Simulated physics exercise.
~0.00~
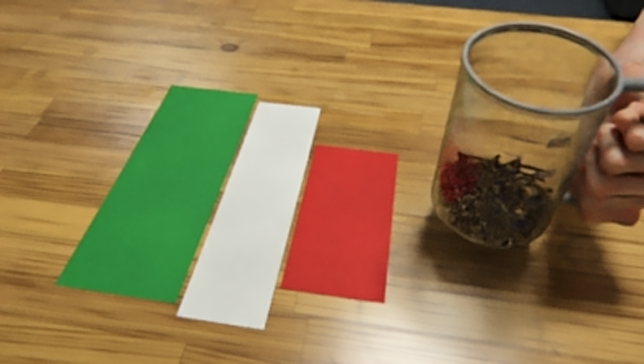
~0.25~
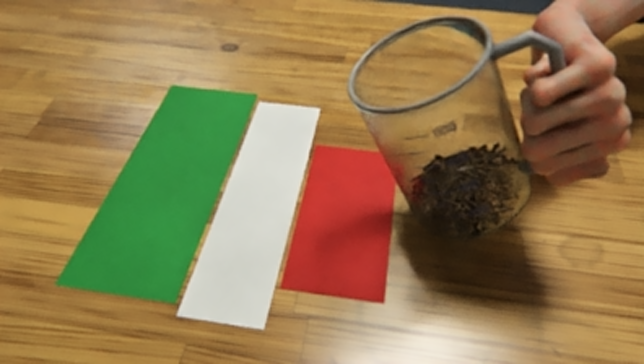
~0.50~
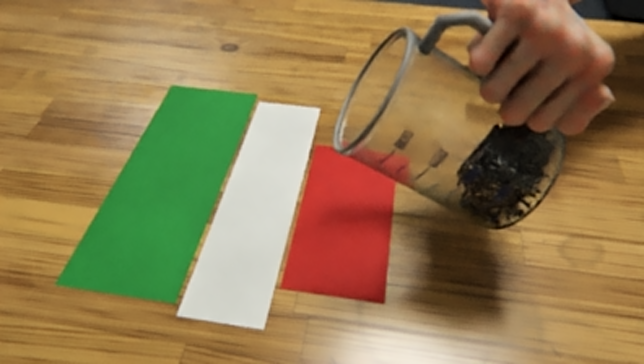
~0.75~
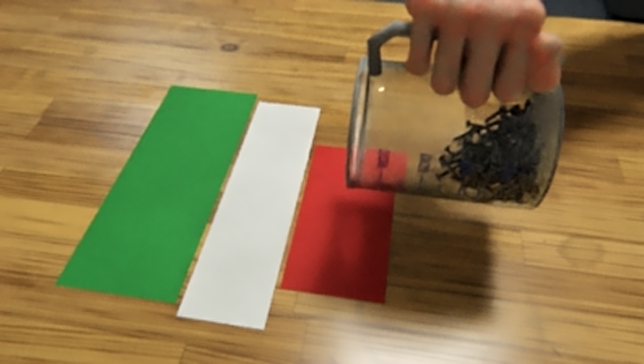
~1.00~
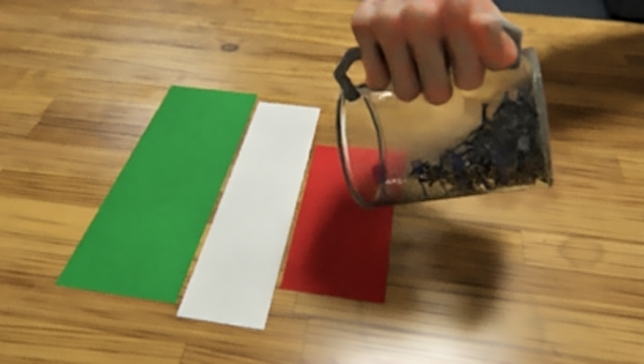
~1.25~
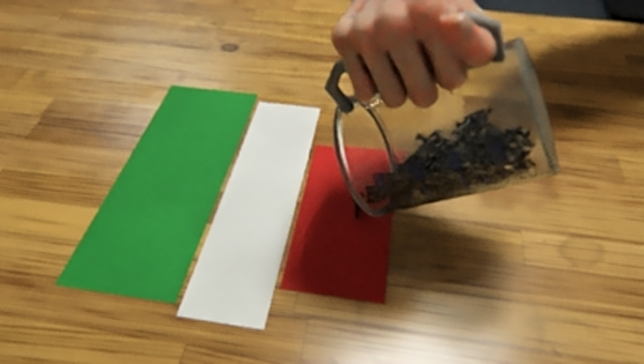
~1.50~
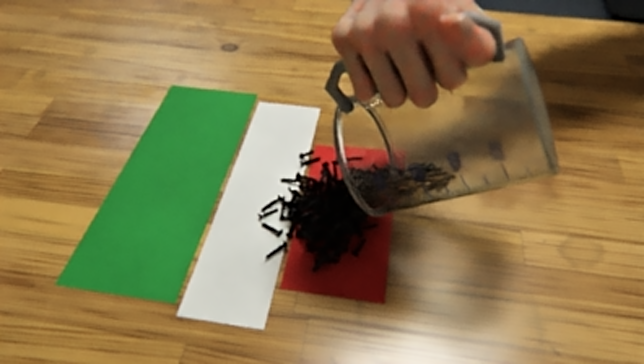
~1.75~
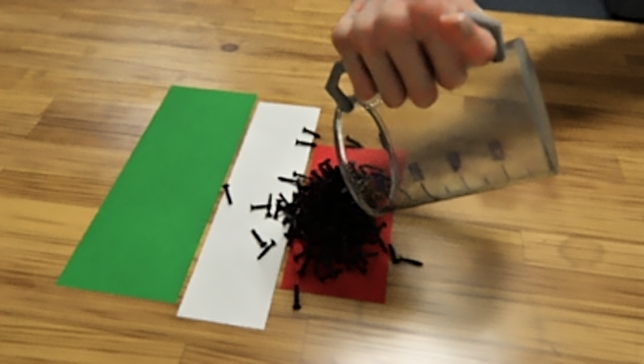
Black screws tumbling from a clear jug tipped by a hand, heaping on a red mat and scattering onto the white one.
